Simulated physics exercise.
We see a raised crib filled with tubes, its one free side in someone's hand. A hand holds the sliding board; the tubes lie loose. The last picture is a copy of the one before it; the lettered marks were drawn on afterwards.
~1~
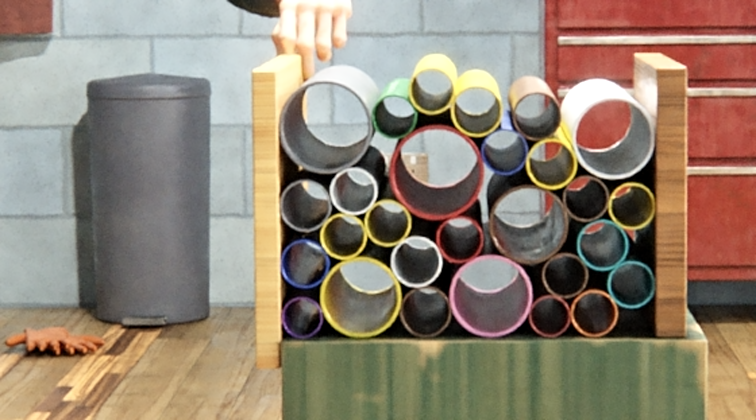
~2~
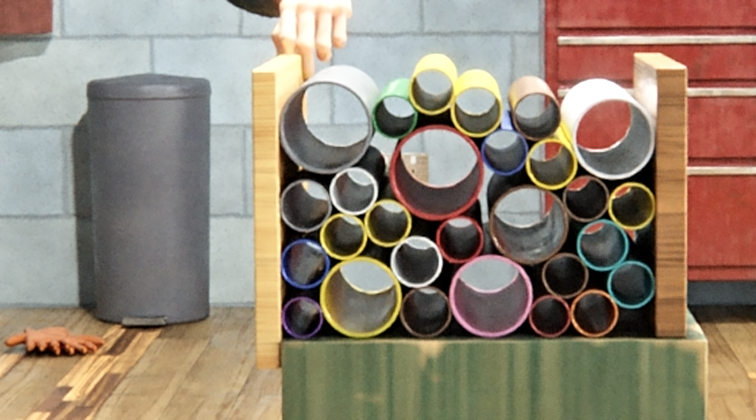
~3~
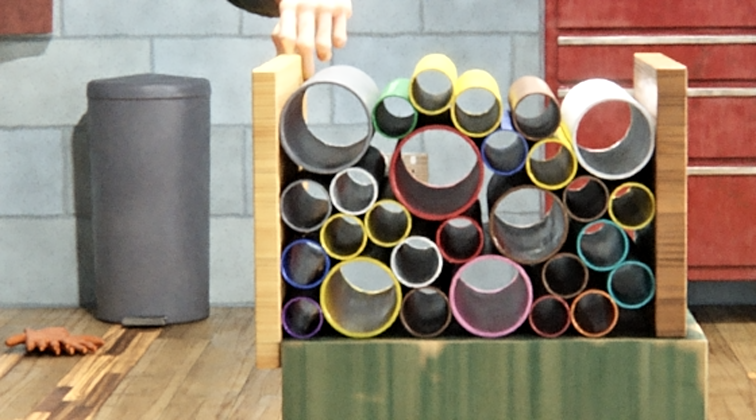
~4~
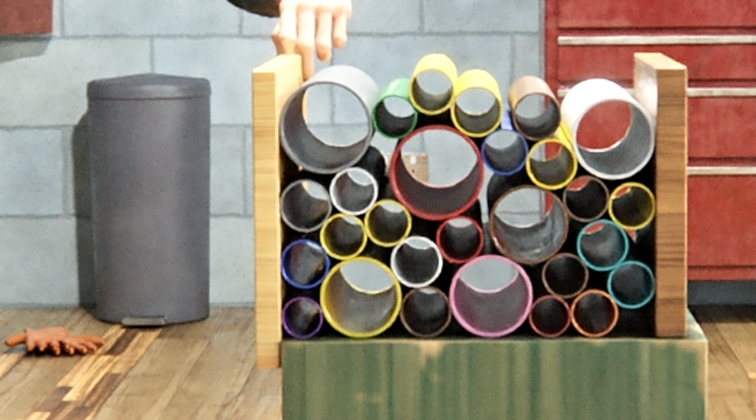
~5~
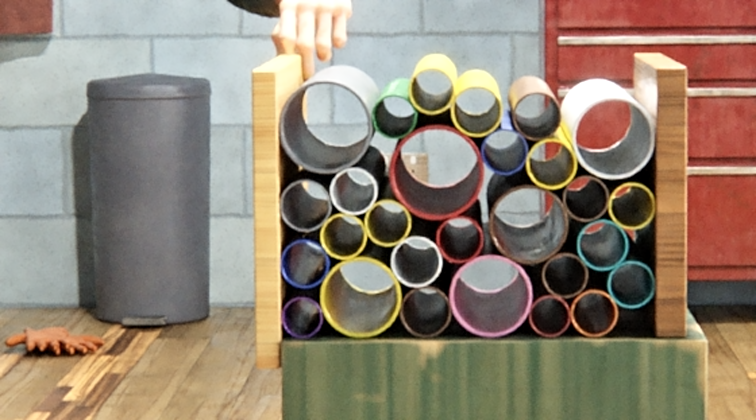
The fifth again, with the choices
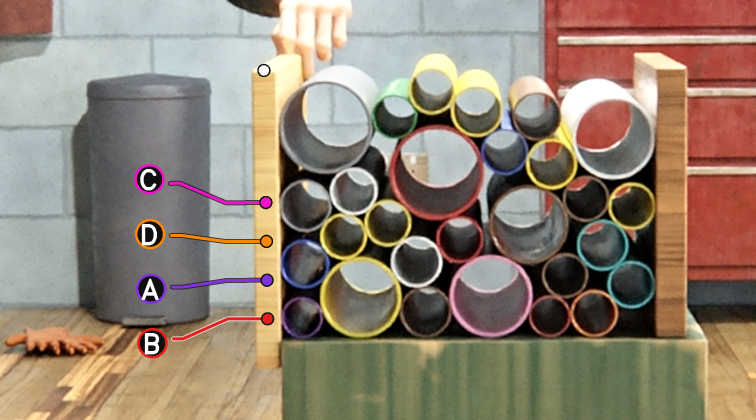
Colourful tubes lie stacked between two wooden boards while a hand stays still at the left.
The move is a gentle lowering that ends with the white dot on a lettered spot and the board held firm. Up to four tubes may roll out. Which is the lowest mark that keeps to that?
The lowest mark that will do is A.
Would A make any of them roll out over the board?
Yes, at A.
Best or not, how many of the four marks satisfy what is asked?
The number is three.
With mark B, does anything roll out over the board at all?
At B: Yes.
On the marked copy, A at (267, 280); B at (268, 319); C at (266, 202); D at (267, 241); the white dot at (264, 70).
Taking A. A third of the way, top of the board (278, 163).
Two thirds of the way, top of the board (280, 269).
When it is over, top of the board (280, 279), two out over the board.
As for the rest, B more than four out over the board; C one out over the board; D one out over the board.
